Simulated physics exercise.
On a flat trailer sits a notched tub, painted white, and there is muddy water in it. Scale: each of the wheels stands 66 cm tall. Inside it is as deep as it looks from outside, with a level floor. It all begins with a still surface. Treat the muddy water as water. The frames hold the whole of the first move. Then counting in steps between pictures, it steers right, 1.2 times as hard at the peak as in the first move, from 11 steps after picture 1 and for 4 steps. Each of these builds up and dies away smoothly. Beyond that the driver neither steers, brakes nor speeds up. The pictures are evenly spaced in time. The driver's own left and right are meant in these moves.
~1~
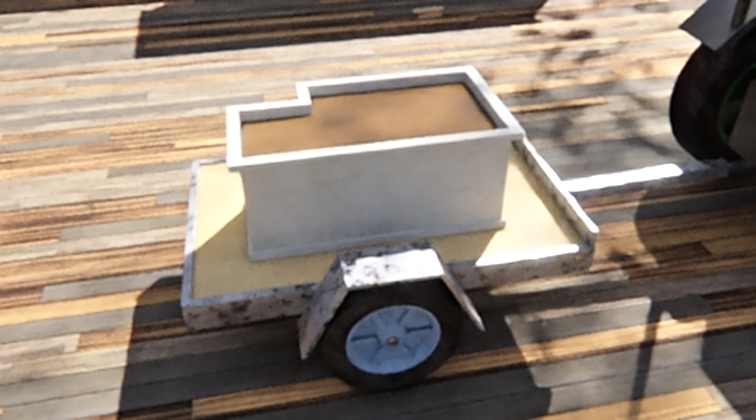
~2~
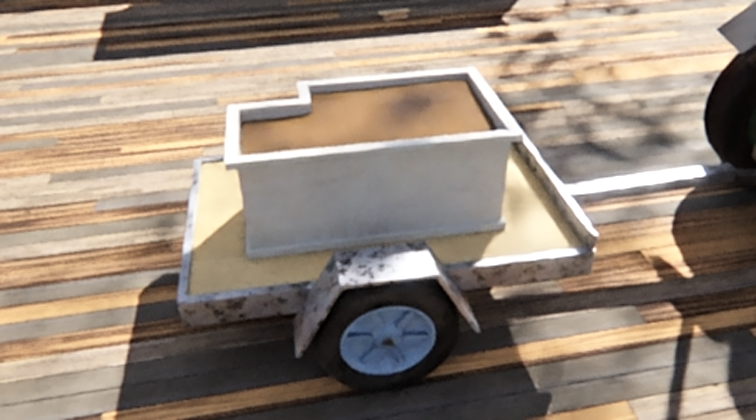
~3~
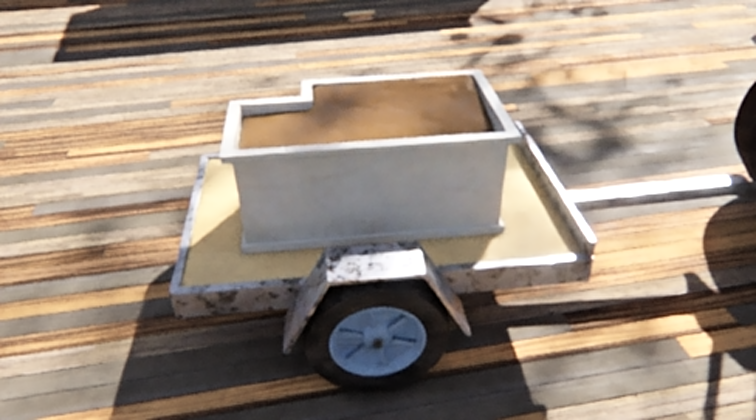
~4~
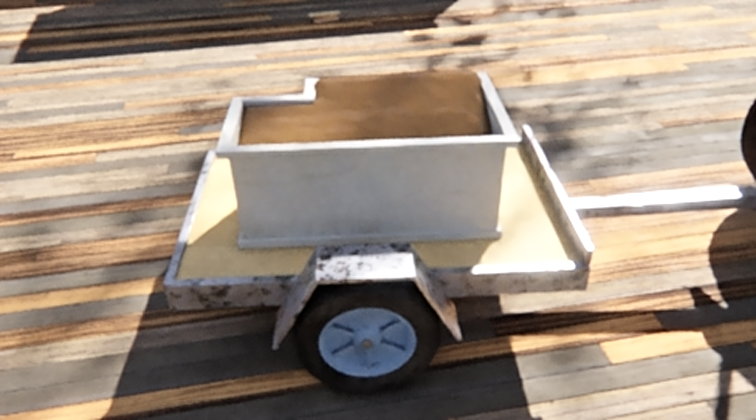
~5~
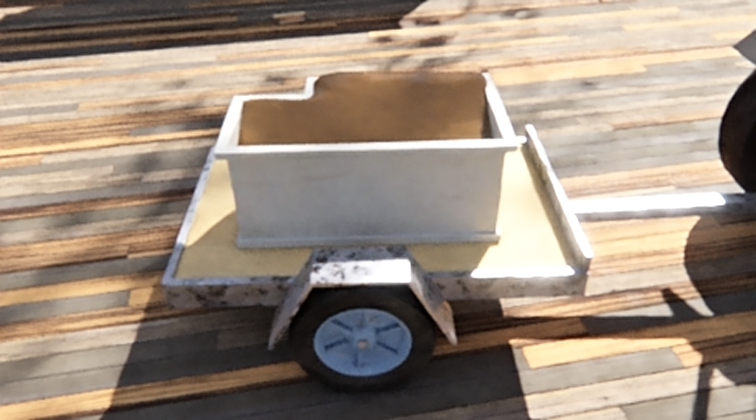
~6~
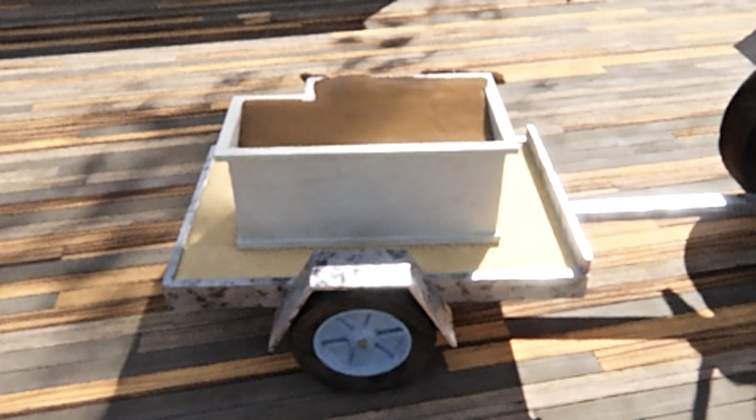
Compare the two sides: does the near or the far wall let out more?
The far side lets out more.
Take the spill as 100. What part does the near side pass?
Some 10 per cent of it.
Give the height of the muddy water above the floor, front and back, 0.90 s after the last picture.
About 40 cm in front and 42 cm behind.
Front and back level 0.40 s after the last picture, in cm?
About 42 cm in front and 44 cm behind.
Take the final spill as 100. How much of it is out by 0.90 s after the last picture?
Some 20 per cent by then.
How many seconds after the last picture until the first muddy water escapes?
At about 0.1 s.
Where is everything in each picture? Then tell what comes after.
Level at the front (456, 87); level at the back (256, 126); still flat; the front is on the right, levels are read along the far wall; a wheel hub at (395, 347), in the first picture.
Level at the front (458, 84); level at the back (255, 124); rising 2° towards the far side, in the second picture.
Level at the front (462, 82); level at the back (256, 120); rising 7° towards the far side, in the third picture.
Level at the front (467, 76); level at the back (257, 112); rising 18° towards the far side, in the fourth picture.
Level at the front (469, 78); level at the back (256, 106); rising 20° towards the far side, in the fifth picture.
Level at the front (469, 85); level at the back (256, 109); rising 15° towards the far side; a wheel hub at (363, 350), in the sixth picture.
Then, 0.40 s after the last picture, front 43 cm, middle 44 cm, back 44 cm above the floor; the loss stands at 1 per cent, over the far side.
Then, 0.90 s after the last picture, front 41 cm, middle 45 cm, back 43 cm above the floor; the loss stands at 2 per cent, over the far side, a little elsewhere.
Then, 1.50 s after the last picture, front 44 cm, middle 41 cm, back 40 cm above the floor; the loss stands at 6 per cent, over the far side, a little elsewhere.
Then, 3.99 s after the last picture, the loss stands at 8 per cent, over the far side, a little elsewhere; the far side has passed 6 per cent and the near side 1.
